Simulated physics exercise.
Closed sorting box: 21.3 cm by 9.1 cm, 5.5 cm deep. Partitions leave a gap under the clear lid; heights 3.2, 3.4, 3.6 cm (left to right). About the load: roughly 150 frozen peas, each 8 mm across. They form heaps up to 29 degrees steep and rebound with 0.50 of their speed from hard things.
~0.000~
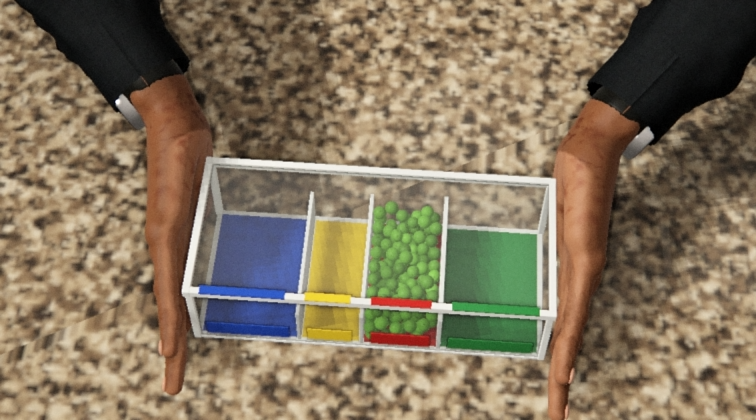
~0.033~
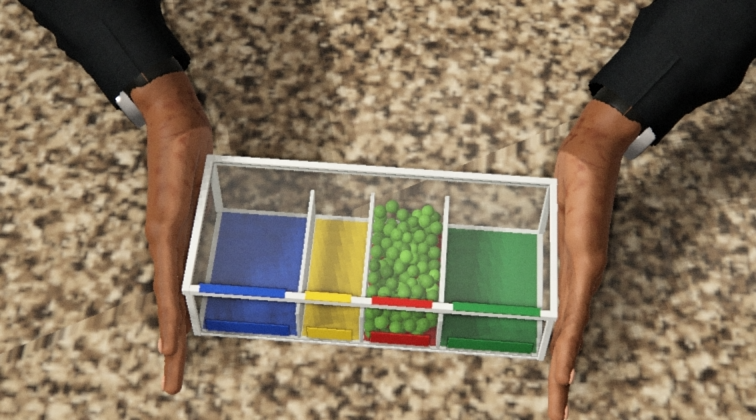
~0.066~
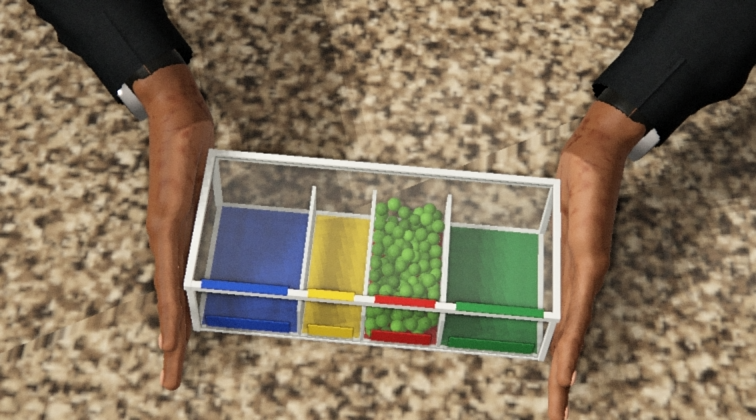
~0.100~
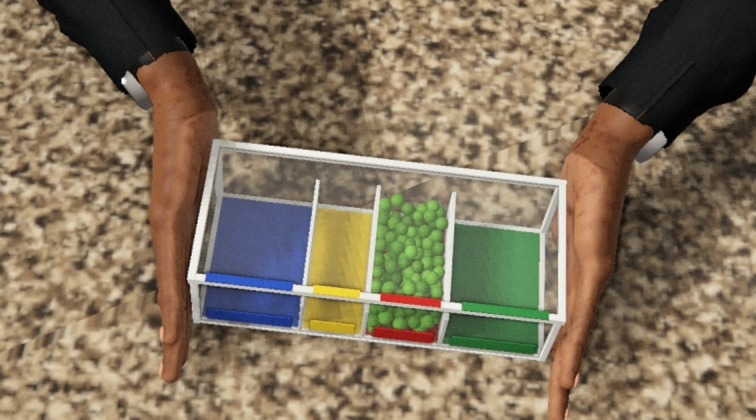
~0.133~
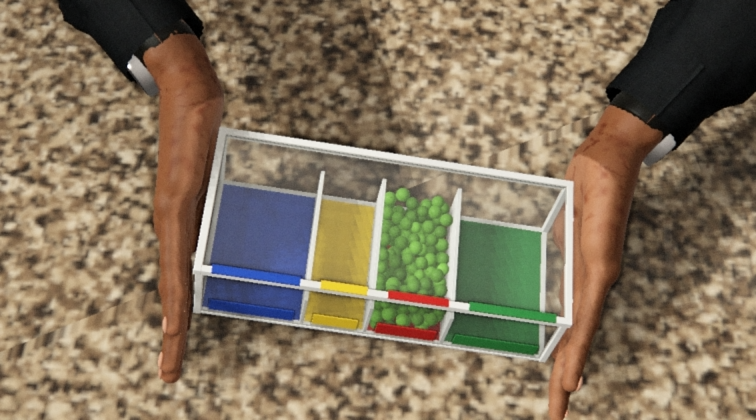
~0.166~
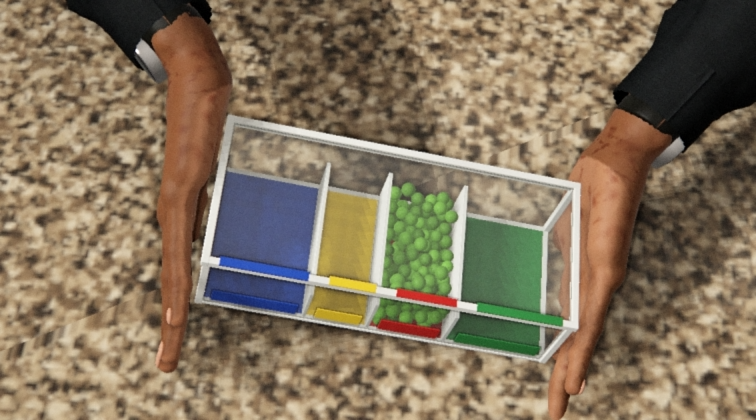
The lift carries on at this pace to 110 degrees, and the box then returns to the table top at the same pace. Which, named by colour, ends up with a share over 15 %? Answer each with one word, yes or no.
Red compartment: Yes. Blue compartment: No. Green compartment: Yes. Yellow compartment: No.
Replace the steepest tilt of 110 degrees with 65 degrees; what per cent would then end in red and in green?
You'd see red with 95 % and green with 5 %.
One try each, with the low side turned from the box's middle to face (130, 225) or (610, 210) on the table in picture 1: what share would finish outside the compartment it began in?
Estimate: Some 90 % and some 75 % respectively.
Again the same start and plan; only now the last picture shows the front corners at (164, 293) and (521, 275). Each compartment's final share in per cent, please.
Each compartment ends like this: Red 10 per cent, blue 90 per cent, green 0 per cent, yellow 0 per cent.
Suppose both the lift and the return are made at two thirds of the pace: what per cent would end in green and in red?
The green compartment would end with 80 per cent, the red one with 20 per cent.
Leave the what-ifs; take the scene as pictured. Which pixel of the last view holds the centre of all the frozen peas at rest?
Somewhere near (491, 313) in the last picture.
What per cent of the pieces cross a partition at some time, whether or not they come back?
75 per cent, give or take.
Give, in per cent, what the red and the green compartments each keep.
In the red compartment 25 percent, in the green 75 percent.
After 1.02 s, tilt 110 degrees; red 60 %, green 40 %.
Then, at 1.58 s, tilt 51 degrees; red 25 %, green 75 %.
After 2.21 s, tilt 0 degrees; red 25 %, green 75 %.
At rest (3.1 s), red 25 %, blue 0 %, green 75 %, yellow 0 %.
